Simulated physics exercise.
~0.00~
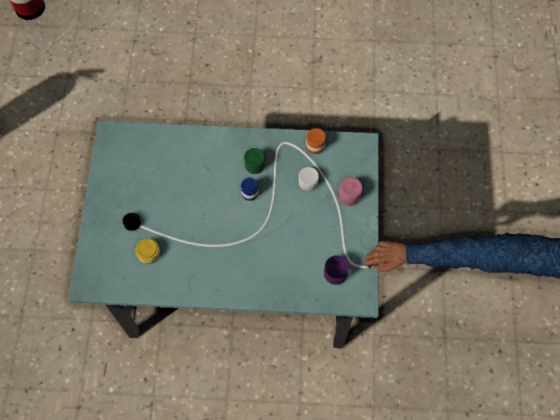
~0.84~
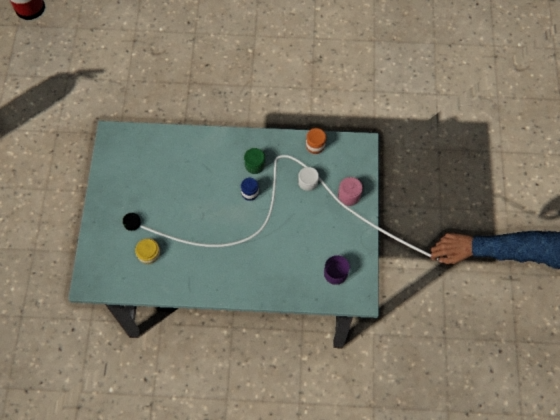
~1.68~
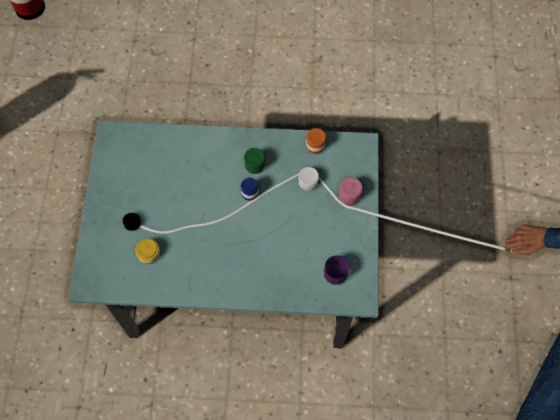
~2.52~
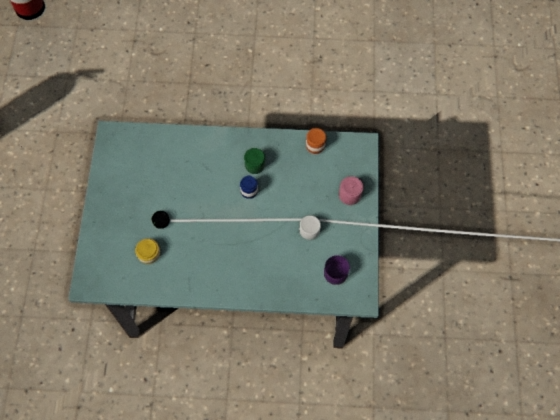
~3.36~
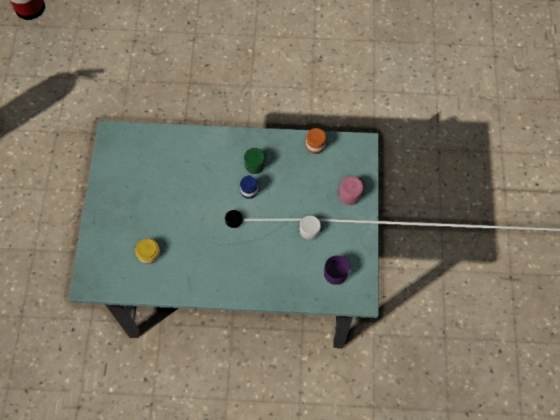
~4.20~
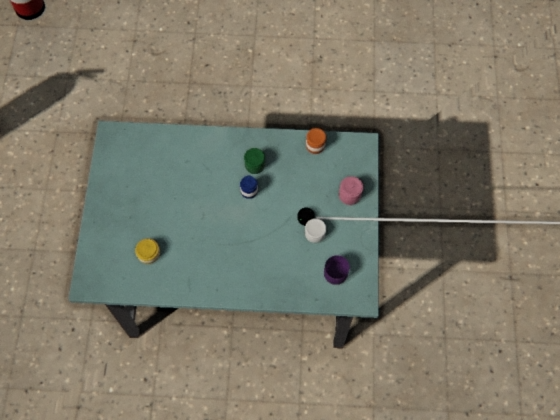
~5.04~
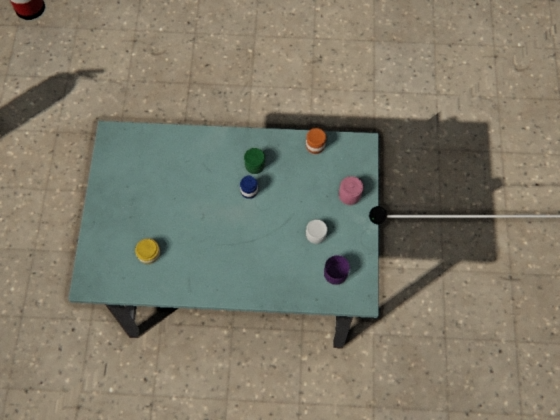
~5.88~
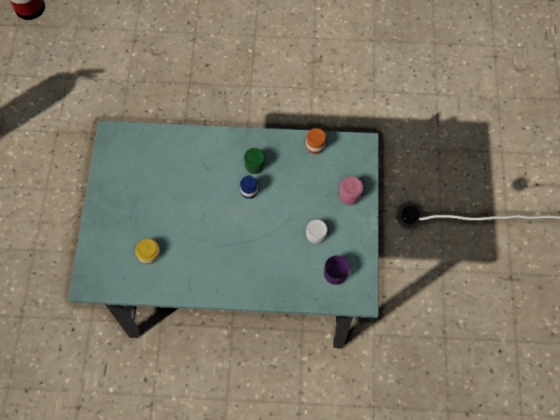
The clip opens on a greenish table seen from above, where a black disc with a winding white cord sits among seven small coloured containers. A hand at the right edge pulls the cord's end away to the right, and the curves gradually straighten. The cord tightens against the white tub and drags it toward the viewer's side of the table. The black disc then slides right, passing close by the white tub and nudging it slightly. It crosses the right edge and ends off the table, still on its cord, while the other containers remain roughly in place.
